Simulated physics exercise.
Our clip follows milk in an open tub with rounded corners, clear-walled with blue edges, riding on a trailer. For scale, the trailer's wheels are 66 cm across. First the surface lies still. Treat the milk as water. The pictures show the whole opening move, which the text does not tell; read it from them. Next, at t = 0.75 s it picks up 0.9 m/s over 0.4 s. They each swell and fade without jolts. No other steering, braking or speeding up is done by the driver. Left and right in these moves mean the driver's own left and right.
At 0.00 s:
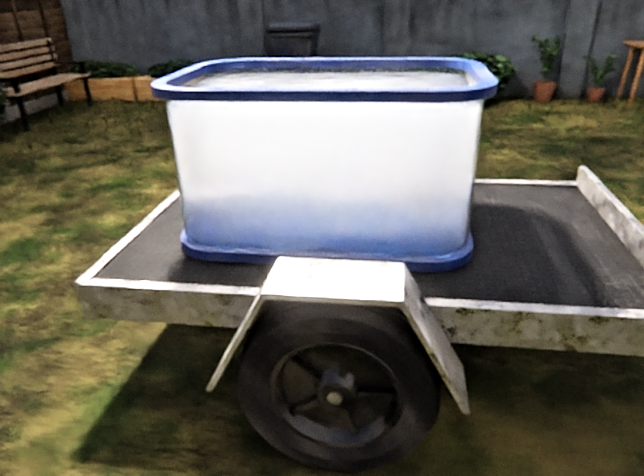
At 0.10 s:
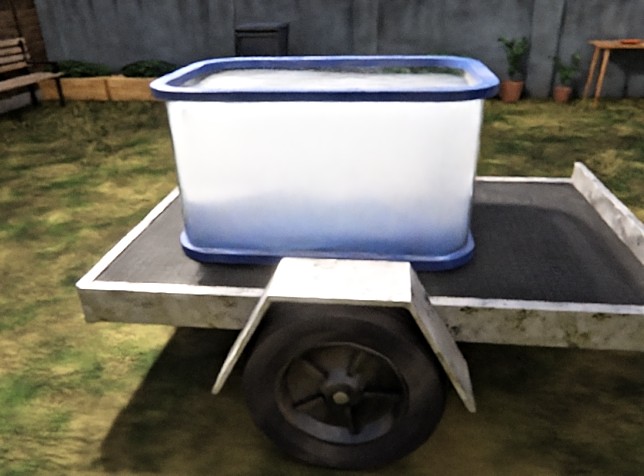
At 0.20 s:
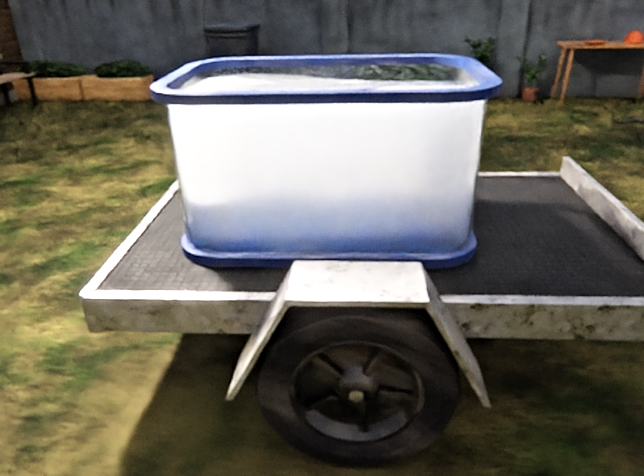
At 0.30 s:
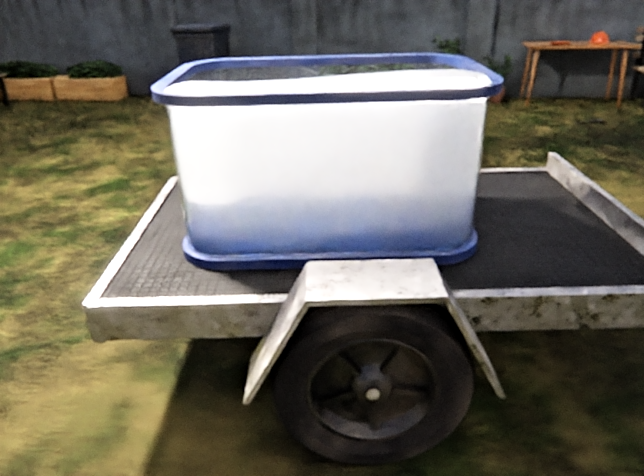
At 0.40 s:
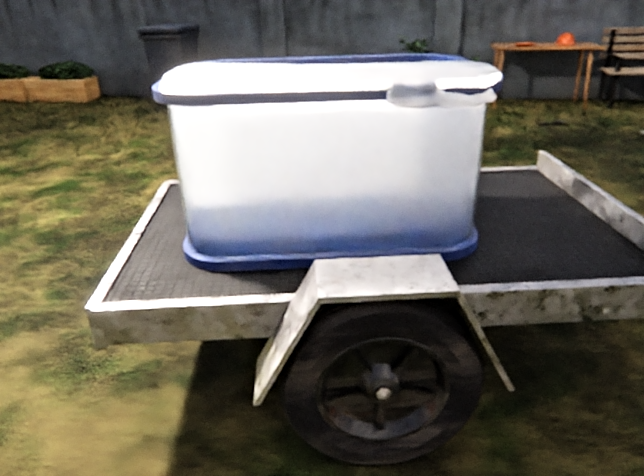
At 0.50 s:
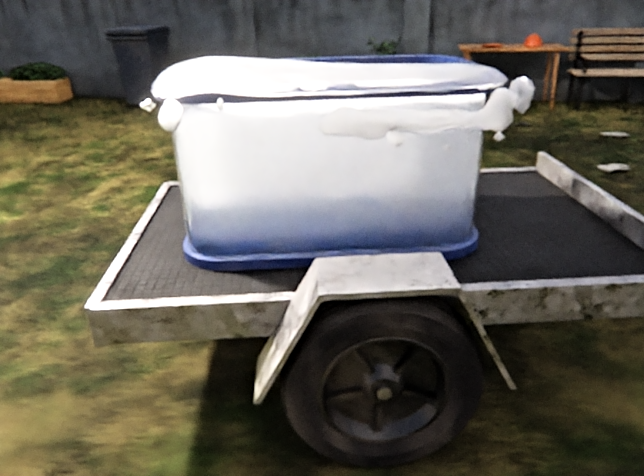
A large clear-walled tub with blue edges, full of white milk, sits on a grey flatbed trailer in a grassy yard, seen from the side and slightly above. Planters, a dark bin and a wooden table stand along the grey wall behind. The trailer rolls right, the camera keeping pace as the background slides left, and the milk climbs the near wall, then pours over the rim in lumpy white blobs.
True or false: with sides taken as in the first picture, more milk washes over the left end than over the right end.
True.
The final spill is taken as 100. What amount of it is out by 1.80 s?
About 80 %.
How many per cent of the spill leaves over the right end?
Near 10 per cent of the spill.
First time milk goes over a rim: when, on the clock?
I'd put it at near 0.6 seconds.
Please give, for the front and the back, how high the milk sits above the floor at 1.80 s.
At the front 62 cm, at the back 40 cm.
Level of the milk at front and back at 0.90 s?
About 52 cm in front and 58 cm behind.
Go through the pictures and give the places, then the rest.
In the first picture, the milk reaches (458, 97) at the front end; it reaches (188, 96) at the back end; no slope yet; the front is on the right, levels are read along the near wall; a wheel hub at (334, 406).
In the second picture, the milk reaches (460, 87) at the front end; it reaches (188, 101) at the back end; no slope yet.
In the third picture, the milk reaches (463, 90) at the front end; it reaches (188, 100) at the back end; it is heaped 3° towards the near side.
In the fourth picture, the milk reaches (467, 71) at the front end; it reaches (187, 84) at the back end; it is heaped 15° towards the near side.
In the fifth picture, the milk reaches (468, 66) at the front end; it reaches (188, 73) at the back end; it is heaped 23° towards the near side.
In the sixth picture, the milk reaches (467, 66) at the front end; it reaches (187, 69) at the back end; it is heaped 24° towards the near side; a wheel hub at (386, 401).
By 0.90 s it stands 57 cm high behind and 52 cm in front; 3 per cent has gone over the near side.
By 1.30 s it stands 67 cm high behind and 38 cm in front; 4 per cent has gone over the near side, a little elsewhere.
By 1.80 s it stands 40 cm high behind and 62 cm in front; 9 per cent has gone over the near side and the left end, a little elsewhere.
By 4.14 s 12 per cent has gone over the near side and the left end, a little elsewhere; the right end has passed 1 per cent and the left end 4.
